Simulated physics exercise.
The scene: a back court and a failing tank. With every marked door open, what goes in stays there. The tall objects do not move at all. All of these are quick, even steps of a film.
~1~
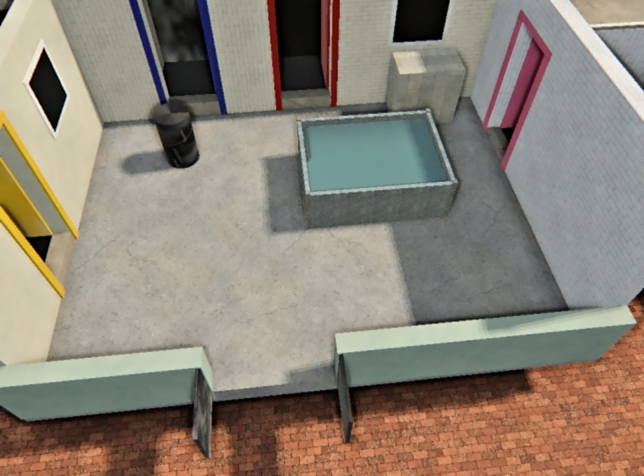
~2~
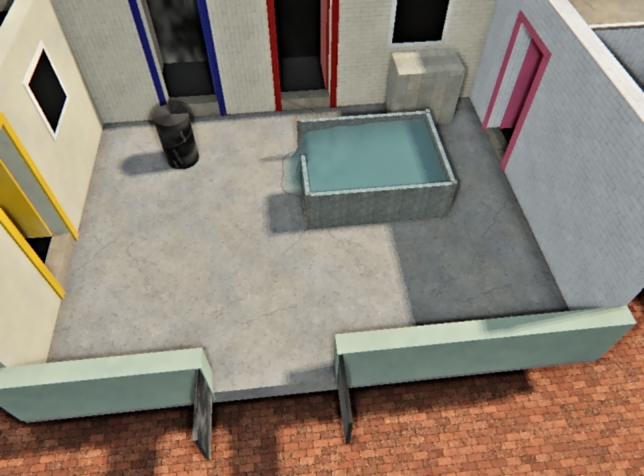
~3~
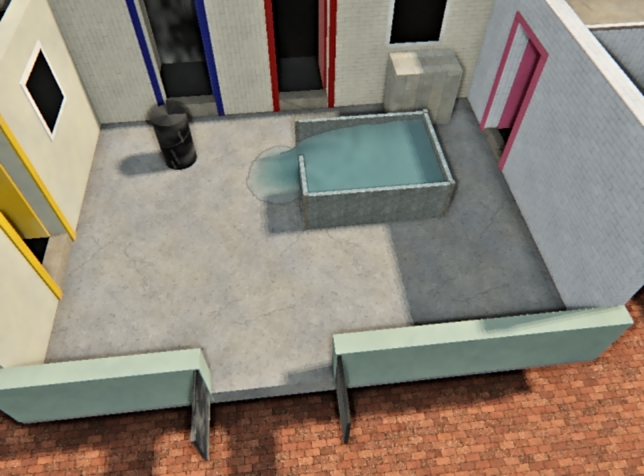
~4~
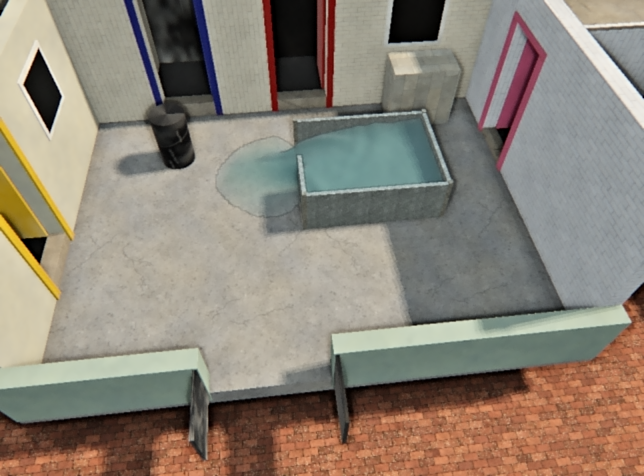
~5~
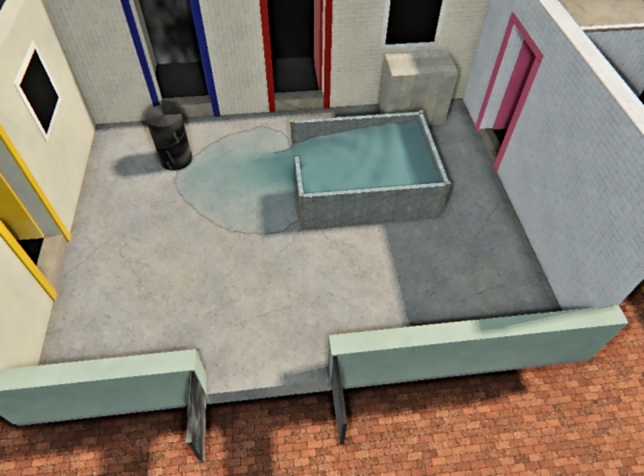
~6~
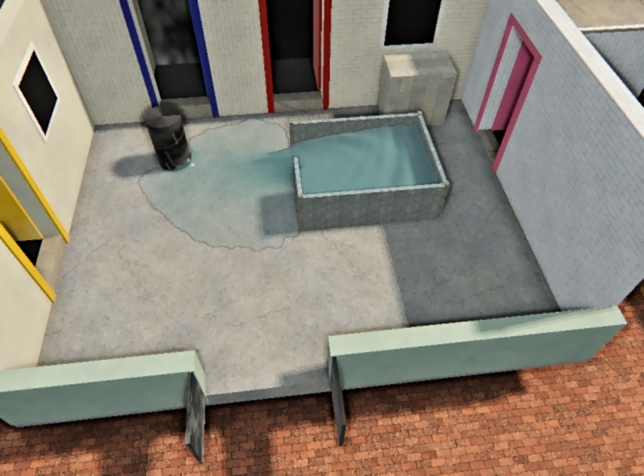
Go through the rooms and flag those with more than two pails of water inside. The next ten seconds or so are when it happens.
Yellow door - not flagged, blue door - not flagged, pink door - not flagged, red door - not flagged.
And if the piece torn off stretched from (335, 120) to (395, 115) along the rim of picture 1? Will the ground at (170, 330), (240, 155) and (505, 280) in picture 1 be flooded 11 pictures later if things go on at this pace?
Unwetted, submerged, unwetted.
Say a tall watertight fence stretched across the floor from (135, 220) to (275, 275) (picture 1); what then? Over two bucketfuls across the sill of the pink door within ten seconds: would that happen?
The pink one: Falls short.
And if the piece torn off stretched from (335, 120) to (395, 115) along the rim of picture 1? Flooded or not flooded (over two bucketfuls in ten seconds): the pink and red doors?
Pink exceeds the limit, red exceeds the limit.
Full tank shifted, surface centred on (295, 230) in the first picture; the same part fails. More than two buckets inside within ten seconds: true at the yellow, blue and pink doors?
Lab note - yellow door: Above the limit; blue door: Short of the limit; pink door: Short of the limit.
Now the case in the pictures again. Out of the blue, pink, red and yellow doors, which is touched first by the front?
It's the one in blue.
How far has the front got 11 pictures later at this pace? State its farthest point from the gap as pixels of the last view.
Roughly at (44, 341).
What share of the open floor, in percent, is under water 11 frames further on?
Close to 35 in a hundred, I think.
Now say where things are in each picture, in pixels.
Still water in the tank at (372, 153), in the first frame.
Water pours out at (304, 163) and has run to (293, 192), in the second frame.
The front is at (254, 187), out from the gap at (302, 164), in the third frame.
The front is at (223, 187), out from the gap at (300, 164), in the fourth frame.
Water pours out at (297, 164) and has run to (184, 172), in the fifth frame.
Water pours out at (296, 165) and has run to (150, 176), in the sixth frame.
A moment on, water covers 30 % of the floor; the yellow door not reached, the blue door wet at the sill, nothing in, the pink door not reached, the red door not reached.
Next, water covers 35 % of the floor; the yellow door wet at the sill, nothing in, the blue door wet at the sill, nothing in, the pink door not reached, the red door wet at the sill, nothing in.
Then, water covers 40 % of the floor; the yellow door wet at the sill, nothing in, the blue door wet at the sill, nothing in, the pink door not reached, the red door wet at the sill, nothing in.
Later, water covers 75 % of the floor; the yellow door wet at the sill, nothing in, the blue door wet at the sill, nothing in, the pink door not reached, the red door wet at the sill, nothing in.
In the end, water covers 95 % of the floor; the yellow door wet at the sill, nothing in, the blue door wet at the sill, nothing in, the pink door wet at the sill, nothing in, the red door wet at the sill, nothing in.
